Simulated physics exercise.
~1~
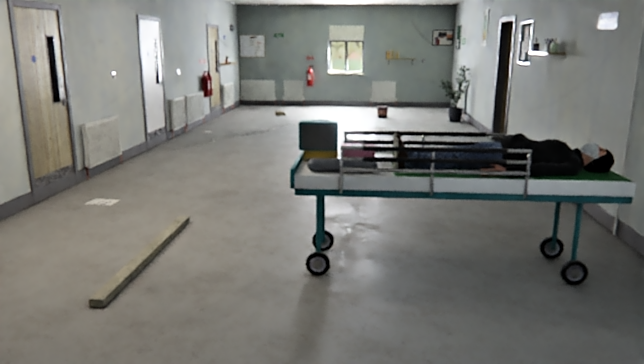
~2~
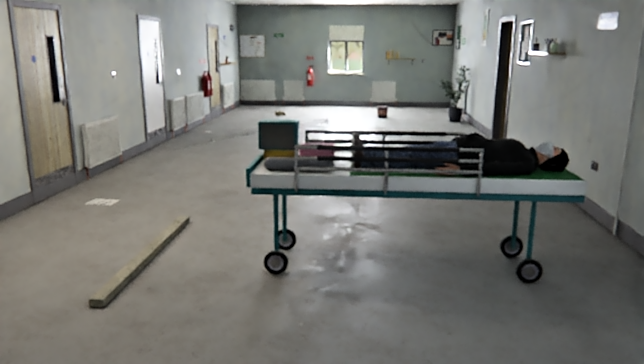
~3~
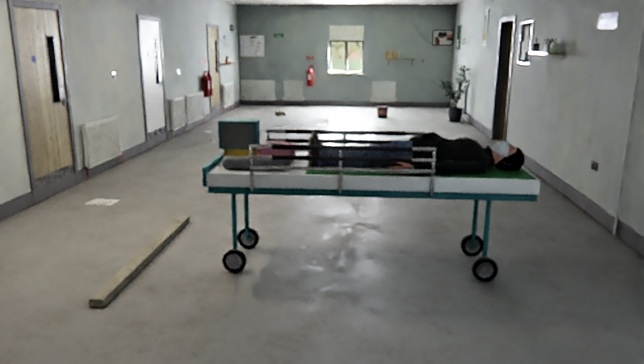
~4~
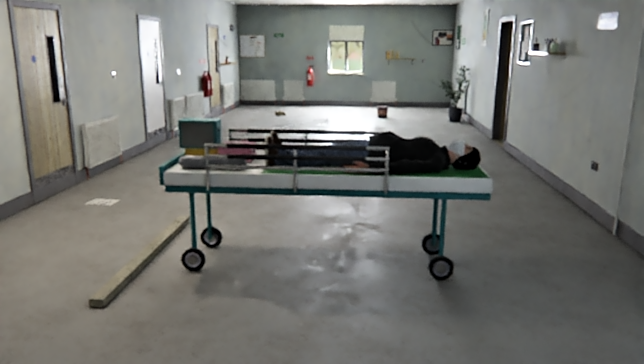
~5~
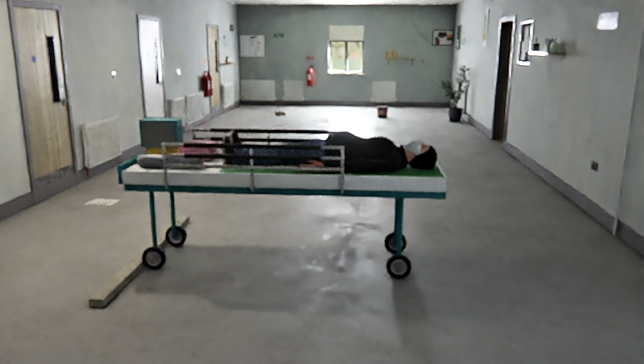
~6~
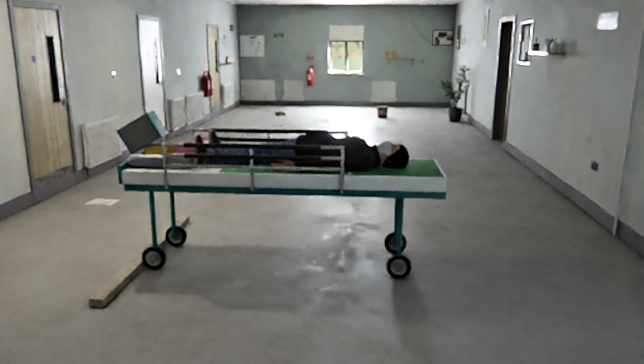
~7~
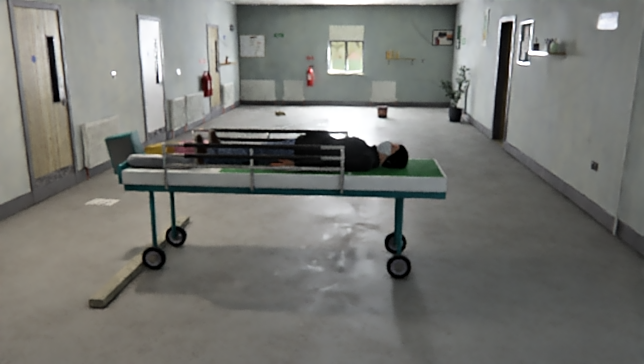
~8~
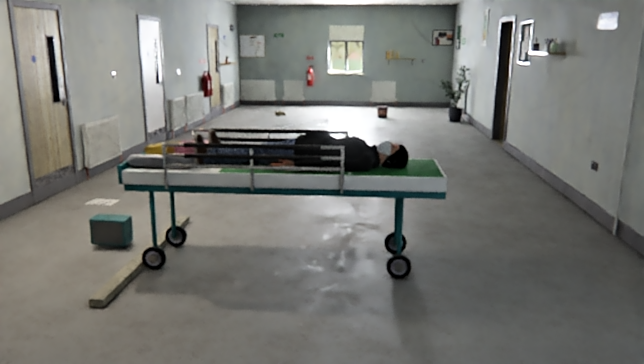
A person in dark clothing lies on a green-topped hospital trolley, feet toward the left, in a long grey room seen side-on by a still camera. A teal box-shaped monitor stands upright at the foot end, with smaller items by the legs behind metal rails. The trolley rolls left until its front wheels reach a pale strip on the floor and it stops. The person slides slightly toward the foot end, while the monitor tips left, rolls onto its side and drops off. It ends upside down below the trolley's left end, while the person and smaller items stay aboard.
